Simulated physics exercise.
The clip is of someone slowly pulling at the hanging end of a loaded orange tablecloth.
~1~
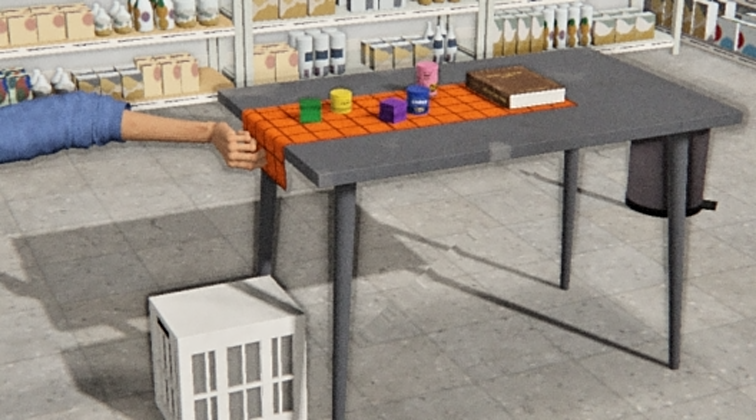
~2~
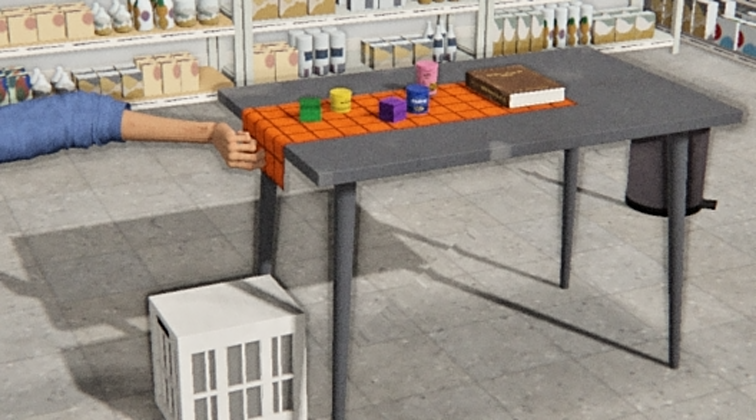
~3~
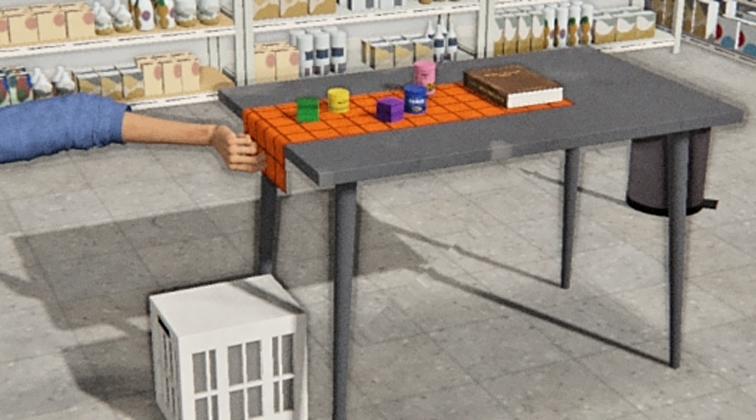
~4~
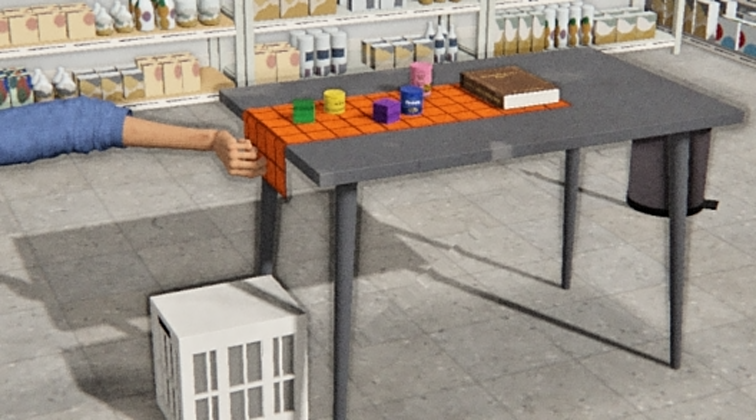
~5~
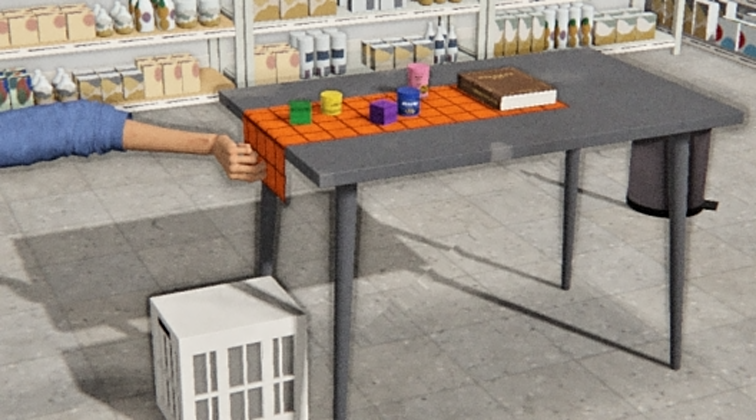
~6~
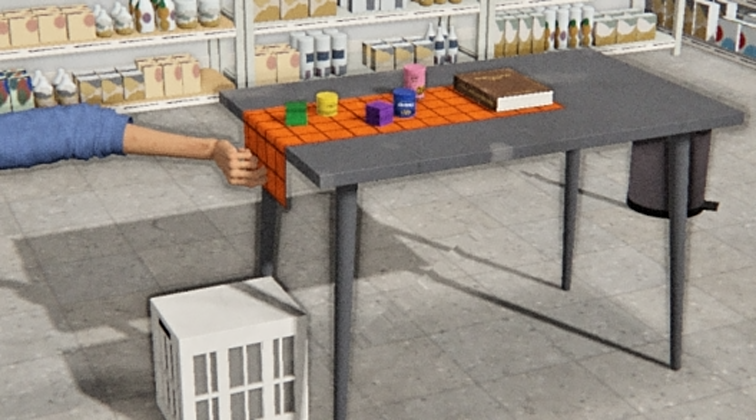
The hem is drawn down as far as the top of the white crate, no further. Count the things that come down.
The count of fallen things is three.
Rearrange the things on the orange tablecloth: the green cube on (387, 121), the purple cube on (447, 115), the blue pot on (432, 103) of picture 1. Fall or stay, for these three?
The green cube comes down; the purple cube stays on; the blue pot survives.
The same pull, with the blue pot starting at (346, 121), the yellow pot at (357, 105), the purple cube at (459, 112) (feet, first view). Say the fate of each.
The blue pot tumbles off; the yellow pot tumbles off; the purple cube remains up.
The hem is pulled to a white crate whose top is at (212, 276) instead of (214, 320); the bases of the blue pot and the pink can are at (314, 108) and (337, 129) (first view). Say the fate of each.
The blue pot tumbles off, the pink can drops off.
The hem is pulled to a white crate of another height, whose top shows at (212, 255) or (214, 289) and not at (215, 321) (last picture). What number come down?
The count: 1 and 2.
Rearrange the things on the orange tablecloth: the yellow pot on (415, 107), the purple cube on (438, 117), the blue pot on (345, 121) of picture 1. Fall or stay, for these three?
The yellow pot remains up, the purple cube remains up, the blue pot drops off.
A little later, hem near (264, 238); green cube gone.
Next, hem near (264, 275); green cube and yellow pot gone.
Later still, hem on the crate; green cube, yellow pot and purple cube gone.
When it is over, hem on the crate; green cube, yellow pot and purple cube gone. It carries off three.
